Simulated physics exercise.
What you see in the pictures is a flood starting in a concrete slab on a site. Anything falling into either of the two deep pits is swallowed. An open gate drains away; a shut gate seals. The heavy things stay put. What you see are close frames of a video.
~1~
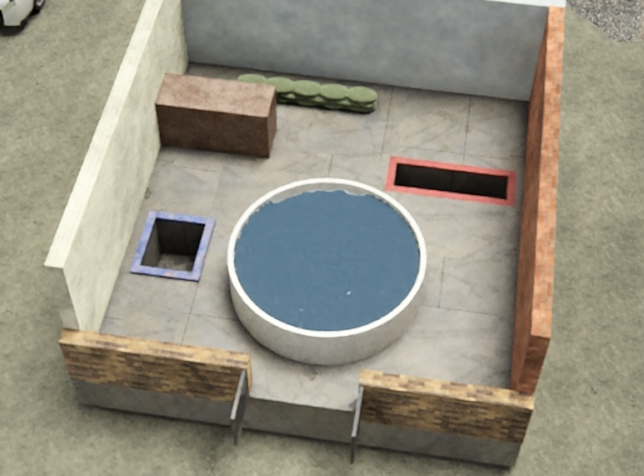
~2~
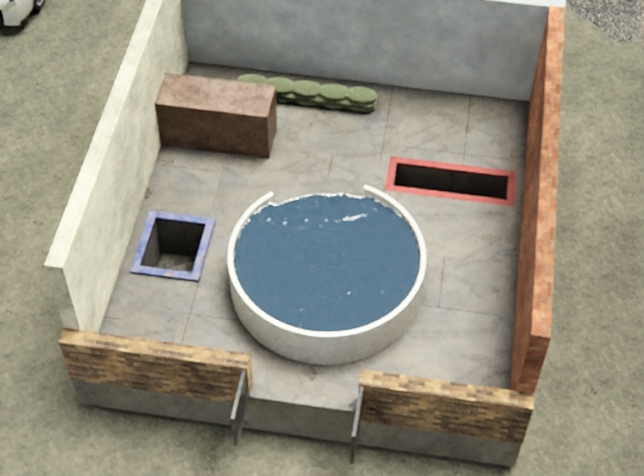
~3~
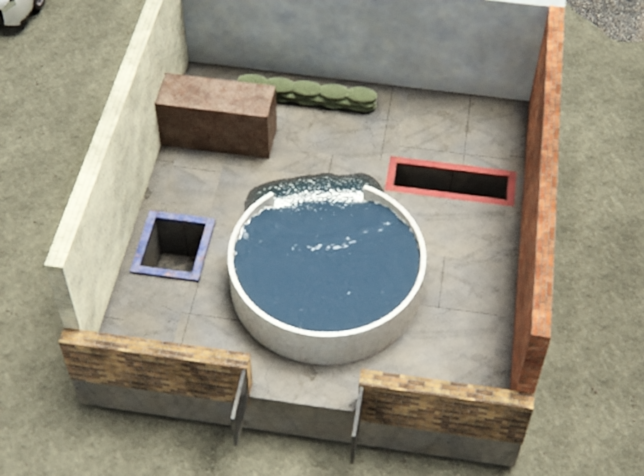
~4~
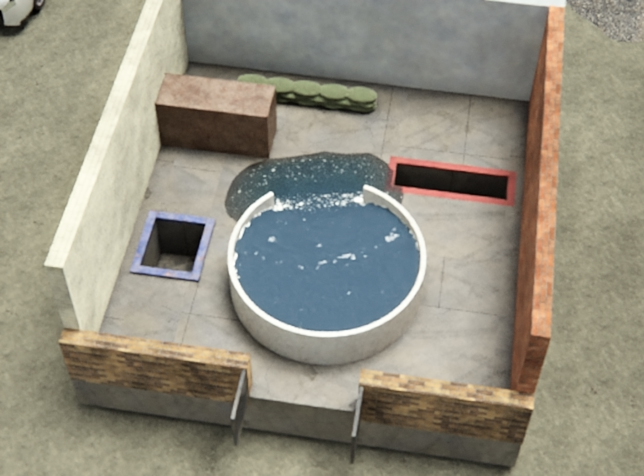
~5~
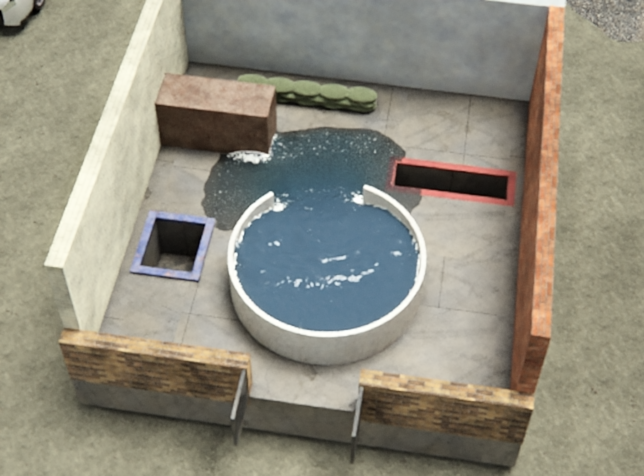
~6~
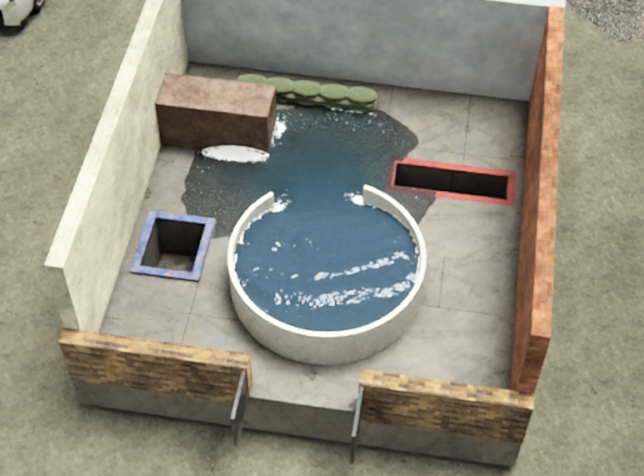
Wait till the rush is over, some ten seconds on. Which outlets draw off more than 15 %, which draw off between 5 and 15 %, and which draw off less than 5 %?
My prediction: The gate will be a minor outlet short of five per cent. The red pit will be a major outlet past fifteen per cent. The blue pit will be a middling outlet at five to fifteen per cent.
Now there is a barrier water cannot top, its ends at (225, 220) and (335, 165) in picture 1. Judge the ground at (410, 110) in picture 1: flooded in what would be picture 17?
Submerged.
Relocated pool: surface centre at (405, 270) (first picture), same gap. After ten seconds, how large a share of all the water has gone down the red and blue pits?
Red about 50 %, blue about 0 %.
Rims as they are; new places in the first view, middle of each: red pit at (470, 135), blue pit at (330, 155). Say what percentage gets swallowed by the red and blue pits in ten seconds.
The red pit receives 15 per cent and the blue pit 35 per cent.
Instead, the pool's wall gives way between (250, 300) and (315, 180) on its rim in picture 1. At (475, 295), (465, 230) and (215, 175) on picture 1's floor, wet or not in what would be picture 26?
Unsoaked, then unsoaked, then soaked.
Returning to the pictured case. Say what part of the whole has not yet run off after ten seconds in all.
Roughly 58 parts in a hundred.
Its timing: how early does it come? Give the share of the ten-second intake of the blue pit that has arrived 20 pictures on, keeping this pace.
It works out at roughly 30 percent of the ten-second total.
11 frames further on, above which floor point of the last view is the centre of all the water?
The spot I would choose is (315, 220).
A moment on, water covers 30 % of the floor; the gate 0 %, the red pit 1 %, the blue pit 0 %.
Next, water covers 45 % of the floor; the gate 0 %, the red pit 1 %, the blue pit 0 %.
Then, water covers 60 % of the floor; the gate 0 %, the red pit 2 %, the blue pit 2 %.
Later, water covers 80 % of the floor; the gate 0 %, the red pit 12 %, the blue pit 5 %.
In the end, water covers 85 % of the floor; the gate 1 %, the red pit 32 %, the blue pit 8 %.
